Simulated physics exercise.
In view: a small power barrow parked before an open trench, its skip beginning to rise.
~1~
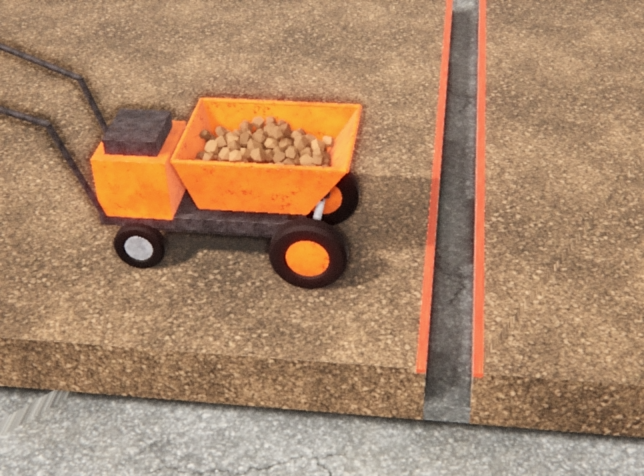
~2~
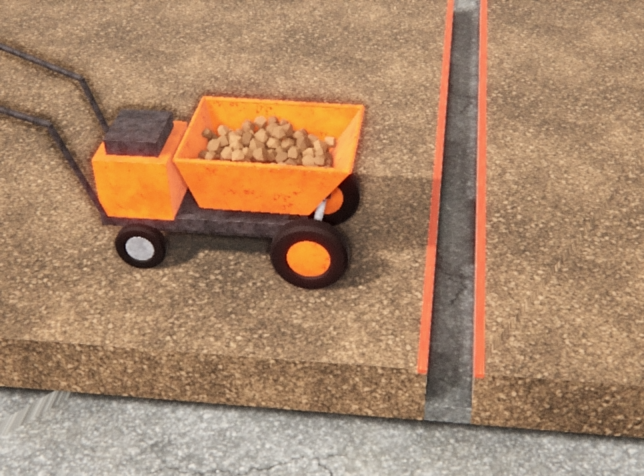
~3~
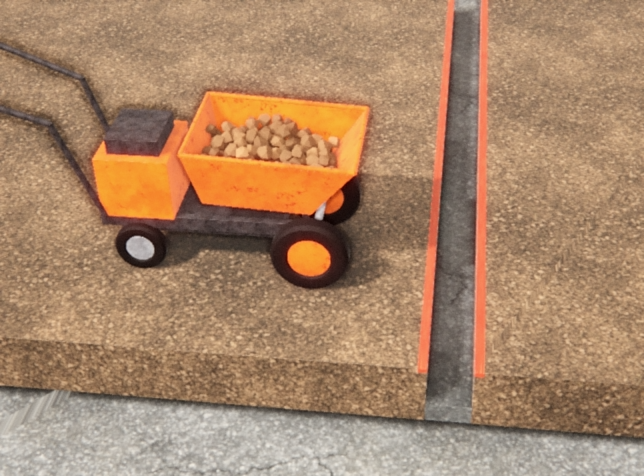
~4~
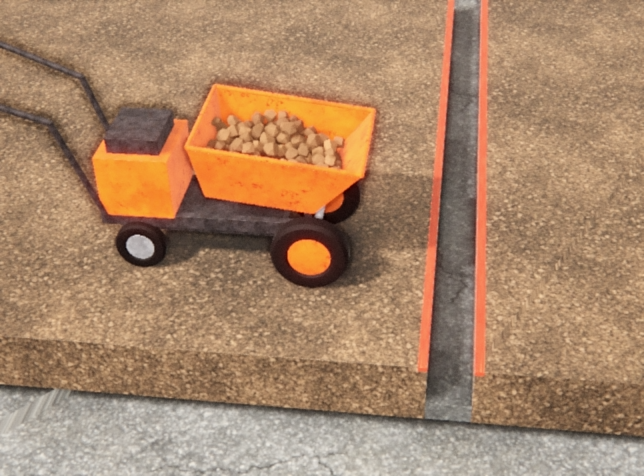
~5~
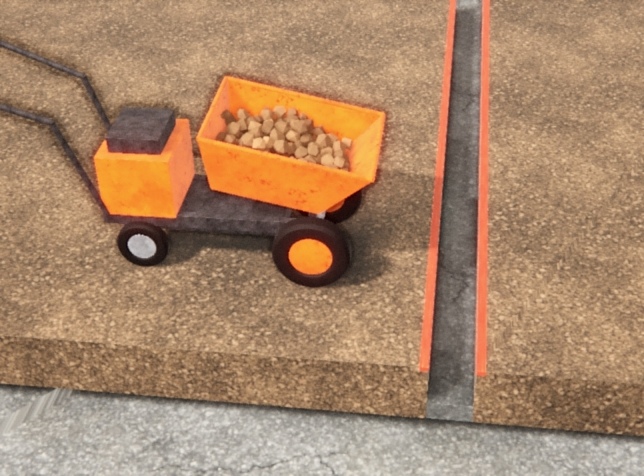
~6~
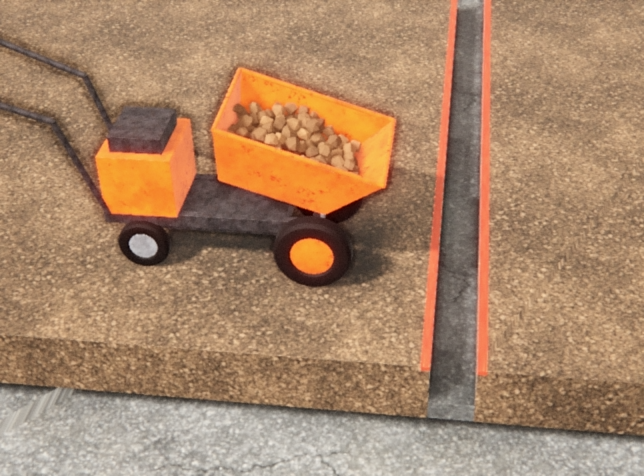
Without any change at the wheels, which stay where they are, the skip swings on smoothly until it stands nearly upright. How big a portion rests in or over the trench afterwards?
I expect the load to largely find the trench.
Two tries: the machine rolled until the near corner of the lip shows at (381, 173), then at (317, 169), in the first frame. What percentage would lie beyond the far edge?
40 % then 0 %.
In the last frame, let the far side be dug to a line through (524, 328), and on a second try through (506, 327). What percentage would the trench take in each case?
Roughly 80 per cent, then roughly 80 per cent.
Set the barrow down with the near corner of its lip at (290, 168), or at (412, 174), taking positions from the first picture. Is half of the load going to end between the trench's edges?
Respectively: A smaller portion, a smaller portion.
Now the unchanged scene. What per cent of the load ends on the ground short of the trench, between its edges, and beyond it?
Out of a hundred, short 5, between 70, beyond 10.
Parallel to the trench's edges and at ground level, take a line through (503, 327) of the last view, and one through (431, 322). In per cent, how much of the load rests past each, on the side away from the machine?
The first comes to 10 %, the second to 80 %.
Soon, skip tipped steeply; all in the skip.
A while on, skip tipped right over; about two thirds in the skip; a stray few short of the trench; about a quarter in or heaped over the trench; a stray few beyond it; a stray few falling.
Towards the end, skip tipped right over; about a quarter in the skip; a stray few short of the trench; about two thirds in or heaped over the trench; a small part beyond it.
Finally, skip tipped right over; about a quarter in the skip; a stray few short of the trench; about two thirds in or heaped over the trench; a small part beyond it.
